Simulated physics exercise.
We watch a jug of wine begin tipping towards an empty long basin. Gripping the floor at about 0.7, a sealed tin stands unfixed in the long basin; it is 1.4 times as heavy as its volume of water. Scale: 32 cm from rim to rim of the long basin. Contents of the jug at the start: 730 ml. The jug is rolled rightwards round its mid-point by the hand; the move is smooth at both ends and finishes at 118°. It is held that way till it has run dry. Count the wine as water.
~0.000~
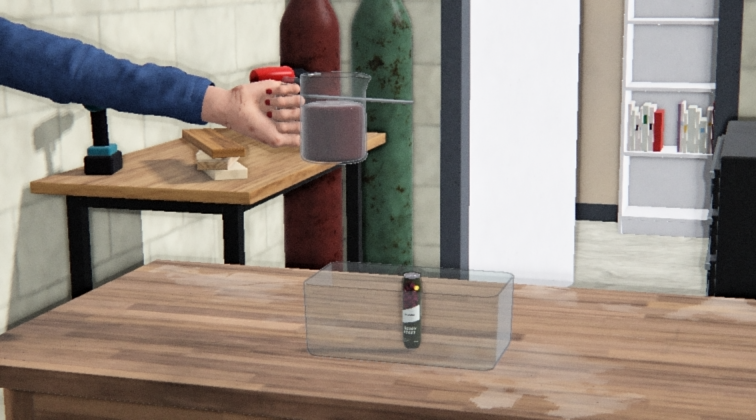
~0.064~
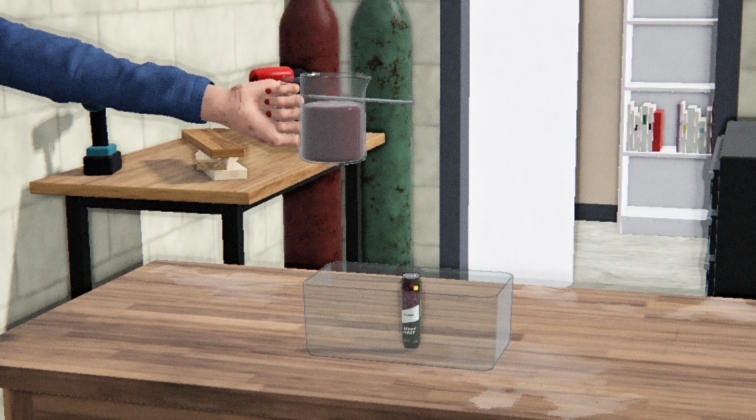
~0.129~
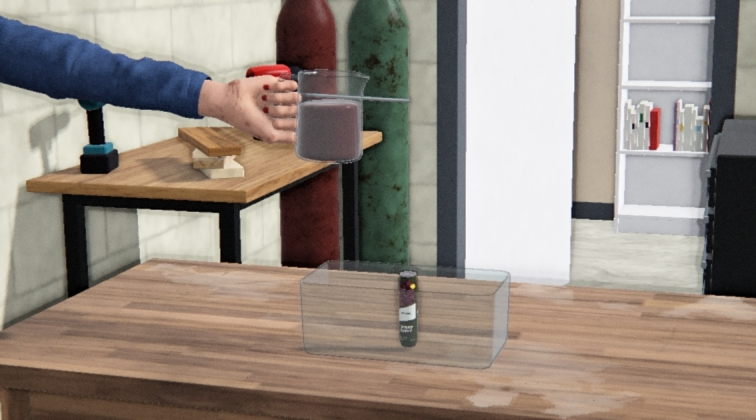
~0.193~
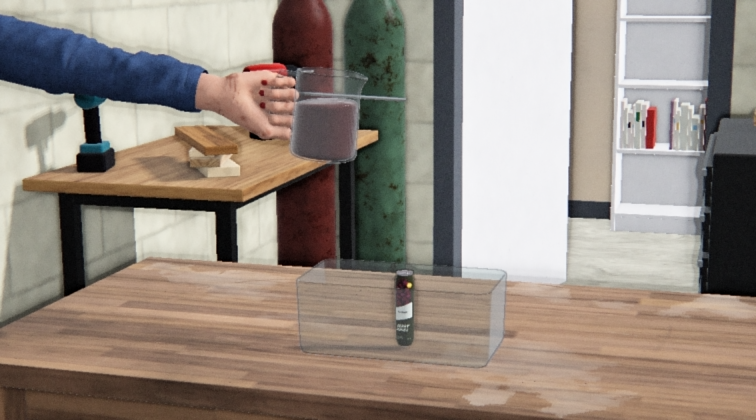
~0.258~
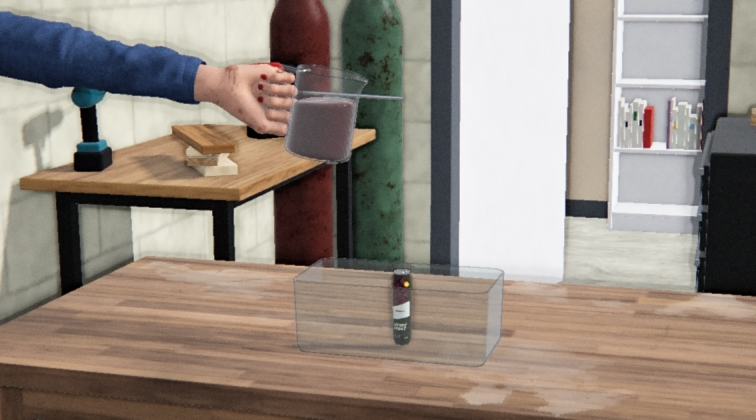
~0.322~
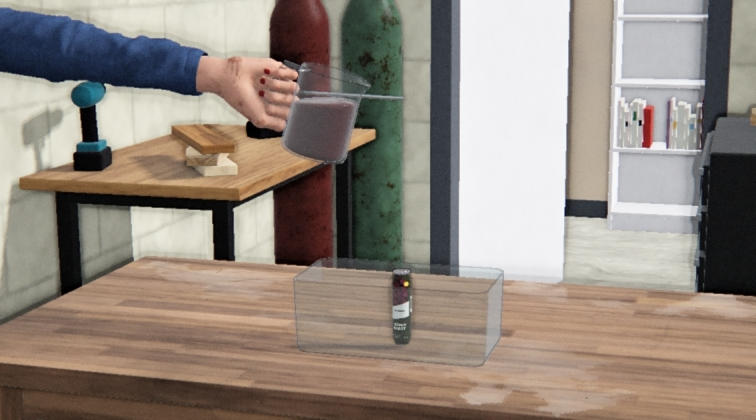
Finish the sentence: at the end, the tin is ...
Standing on its base.
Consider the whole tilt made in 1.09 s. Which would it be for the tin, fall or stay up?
Outcome - the tin remains standing.
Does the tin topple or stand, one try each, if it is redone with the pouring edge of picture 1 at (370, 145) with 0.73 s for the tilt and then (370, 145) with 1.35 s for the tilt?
Run one: It tumbles. Run two: It tumbles.
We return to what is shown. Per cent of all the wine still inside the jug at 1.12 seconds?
Around 28 in a hundred is still there.
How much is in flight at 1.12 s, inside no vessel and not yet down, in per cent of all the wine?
About 36 per cent.
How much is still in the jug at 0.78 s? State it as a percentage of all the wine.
Roughly 90 per cent.
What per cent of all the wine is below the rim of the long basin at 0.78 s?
Around 0 percent.
Then, 0.78 s in, the tilt is 73° and 91 per cent is still to pour; the tin stands where it began.
Then, 1.12 s in, the tilt is 110° and 28 per cent is still to pour; the tin stands where it began.
Then, 1.47 s in, the tilt is 118° and 0 per cent is still to pour; the tin stands where it began.
Then, 1.85 s in, the tilt is 118° and 0 per cent is still to pour; the tin stands where it began.
Finally, the tin stands where it began.
